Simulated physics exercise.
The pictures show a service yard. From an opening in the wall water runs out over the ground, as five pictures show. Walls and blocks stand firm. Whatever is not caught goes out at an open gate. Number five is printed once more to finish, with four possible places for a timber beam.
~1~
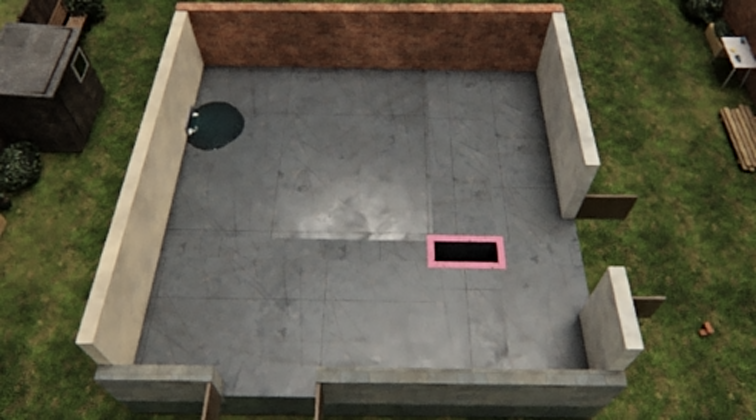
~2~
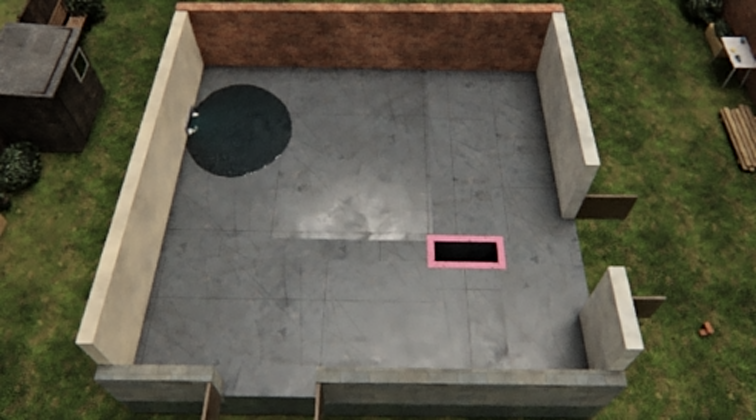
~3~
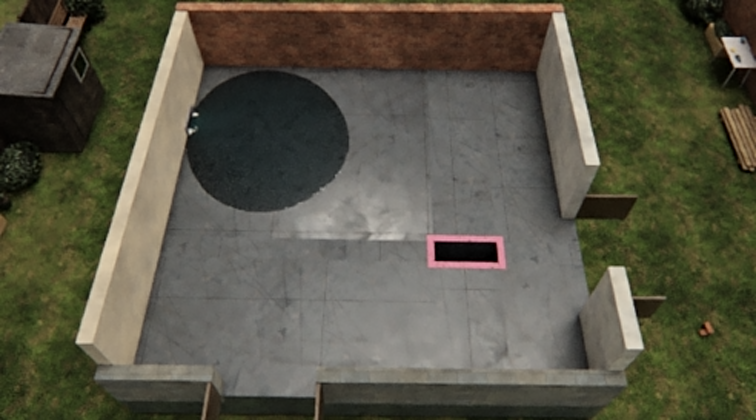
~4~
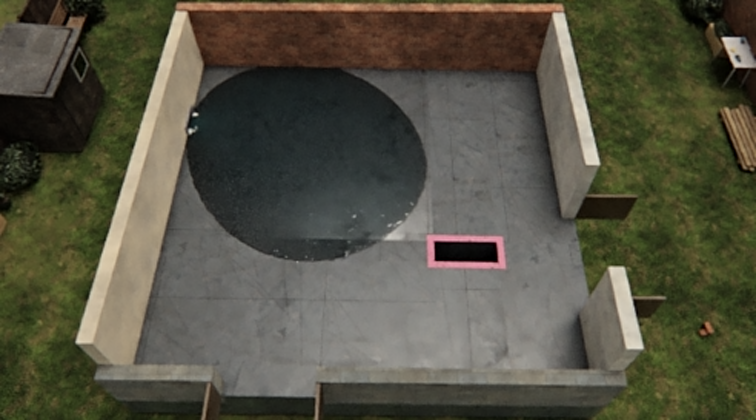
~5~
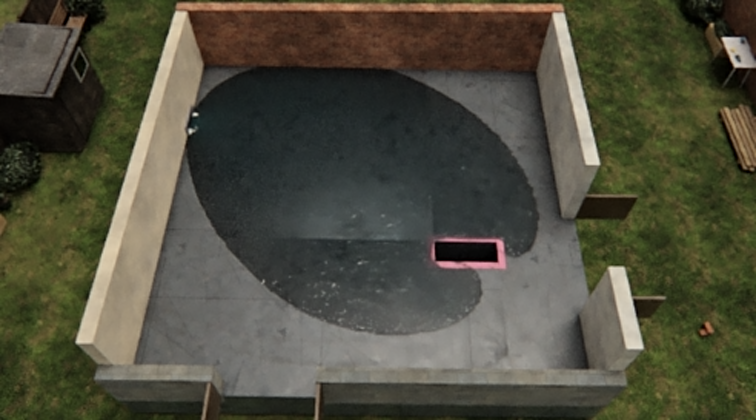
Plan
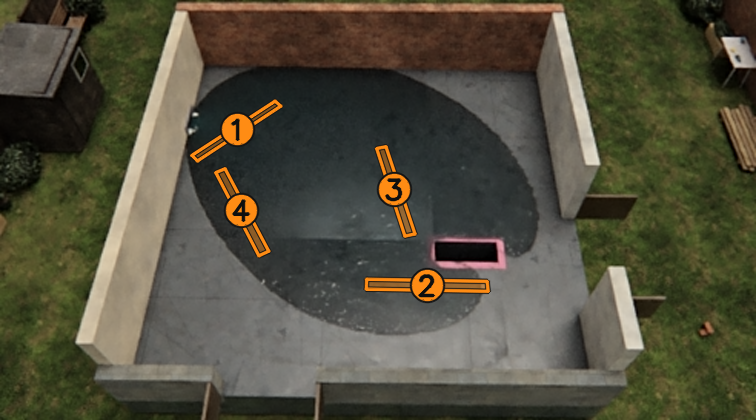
Dark water spreading from the left wall across a walled grey yard, widening rightward until it surrounds much of a pink-edged drain pit.
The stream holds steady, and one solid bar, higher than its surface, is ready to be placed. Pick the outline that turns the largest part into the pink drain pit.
2.
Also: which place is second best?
Here it is place 4.
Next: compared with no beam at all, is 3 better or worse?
Worse.
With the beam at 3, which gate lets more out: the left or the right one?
The right gate.
In orange, 1 from (194, 158) to (277, 103); 2 from (366, 284) to (487, 286); 3 from (381, 147) to (409, 235); 4 from (220, 170) to (263, 253).
With 1, about 15 % of the stream goes into the pink drain pit, about 82 % out by the gates.
With 2, about 36 % of the stream goes into the pink drain pit, about 61 % out by the gates.
With 3, about 14 % of the stream goes into the pink drain pit, about 86 % out by the gates.
With 4, about 26 % of the stream goes into the pink drain pit, about 72 % out by the gates.
